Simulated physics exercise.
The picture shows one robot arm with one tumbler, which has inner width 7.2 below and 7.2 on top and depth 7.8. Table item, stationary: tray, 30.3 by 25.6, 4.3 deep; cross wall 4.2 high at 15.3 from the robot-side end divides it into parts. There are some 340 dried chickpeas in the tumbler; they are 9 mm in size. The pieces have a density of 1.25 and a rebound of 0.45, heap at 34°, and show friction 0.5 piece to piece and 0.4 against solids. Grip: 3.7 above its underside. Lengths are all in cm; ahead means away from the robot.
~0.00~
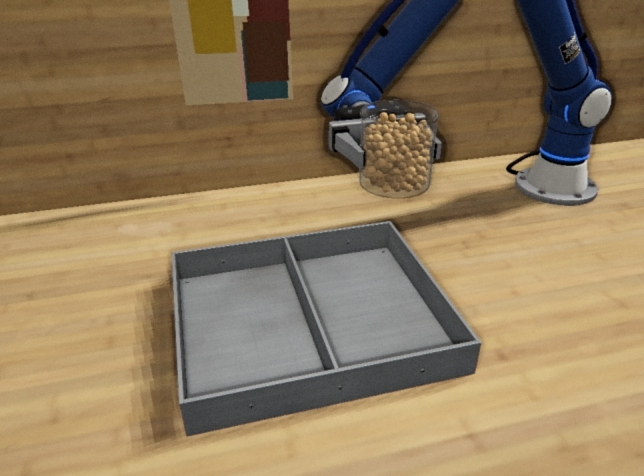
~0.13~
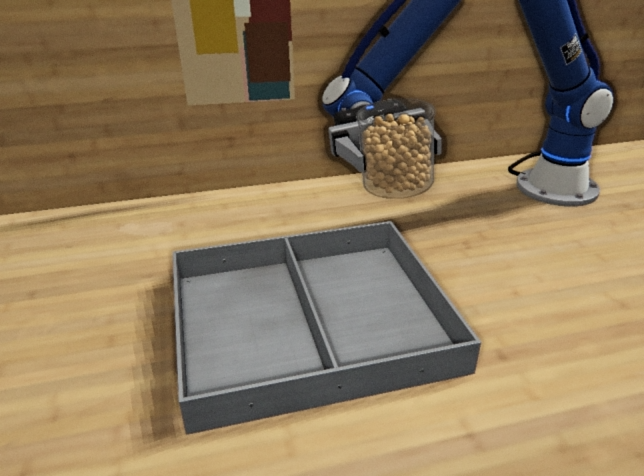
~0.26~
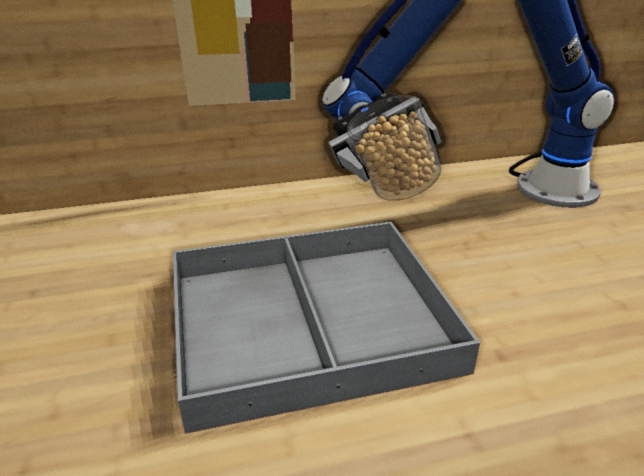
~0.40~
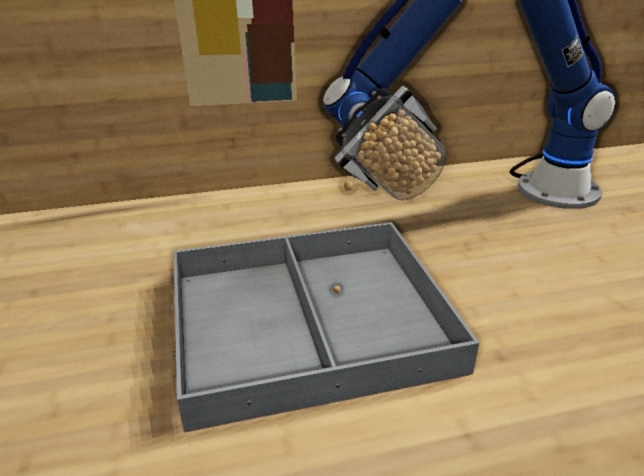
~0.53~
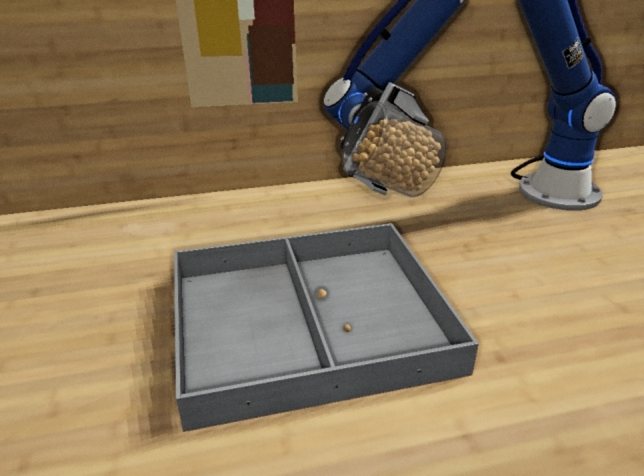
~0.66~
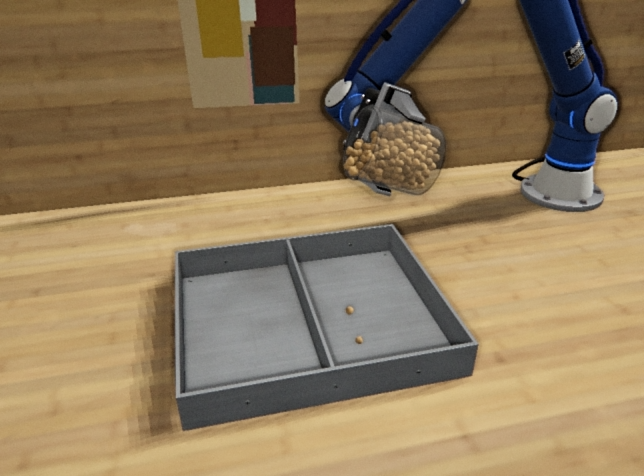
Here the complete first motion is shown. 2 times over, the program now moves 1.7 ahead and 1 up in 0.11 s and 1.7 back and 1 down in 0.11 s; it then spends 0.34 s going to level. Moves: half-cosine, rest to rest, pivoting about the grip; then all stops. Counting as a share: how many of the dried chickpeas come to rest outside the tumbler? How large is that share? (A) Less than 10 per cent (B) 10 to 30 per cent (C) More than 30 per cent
Option B: 10 to 30 per cent.
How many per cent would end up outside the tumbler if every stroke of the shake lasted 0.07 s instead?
Then about 40 per cent.
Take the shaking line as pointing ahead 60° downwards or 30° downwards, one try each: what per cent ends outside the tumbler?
First try about 5 %, second try about 10 %.
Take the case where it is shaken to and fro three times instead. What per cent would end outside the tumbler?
30 per cent or so.
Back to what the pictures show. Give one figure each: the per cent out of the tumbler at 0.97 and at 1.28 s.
10, then 20.
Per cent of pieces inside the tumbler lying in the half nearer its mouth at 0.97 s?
I'd say close to 45 per cent.
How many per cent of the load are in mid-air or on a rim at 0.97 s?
I'd put it near 4 per cent.
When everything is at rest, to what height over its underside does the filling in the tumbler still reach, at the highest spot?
Around 6.5 centimetres above the underside.
After 0.97 s, tilted 69° forward, highest piece 24 above the table; 310 in the tumbler, 15 in the robot-side part, 5 in the far-side part, 12 in flight or on a rim.
After 1.28 s, tilted 30° forward, highest piece 24 above the table; 272 in the tumbler, 39 in the robot-side part, 23 in the far-side part, 8 in flight or on a rim.
After 1.64 s, level, highest piece 24 above the table; 272 in the tumbler, 44 in the robot-side part, 26 in the far-side part.
After 2.69 s, level, highest piece 24 above the table; 272 in the tumbler, 44 in the robot-side part, 26 in the far-side part.
At rest, 272 in the tumbler, 44 in the robot-side part, 26 in the far-side part. That is 20 % outside the tumbler.
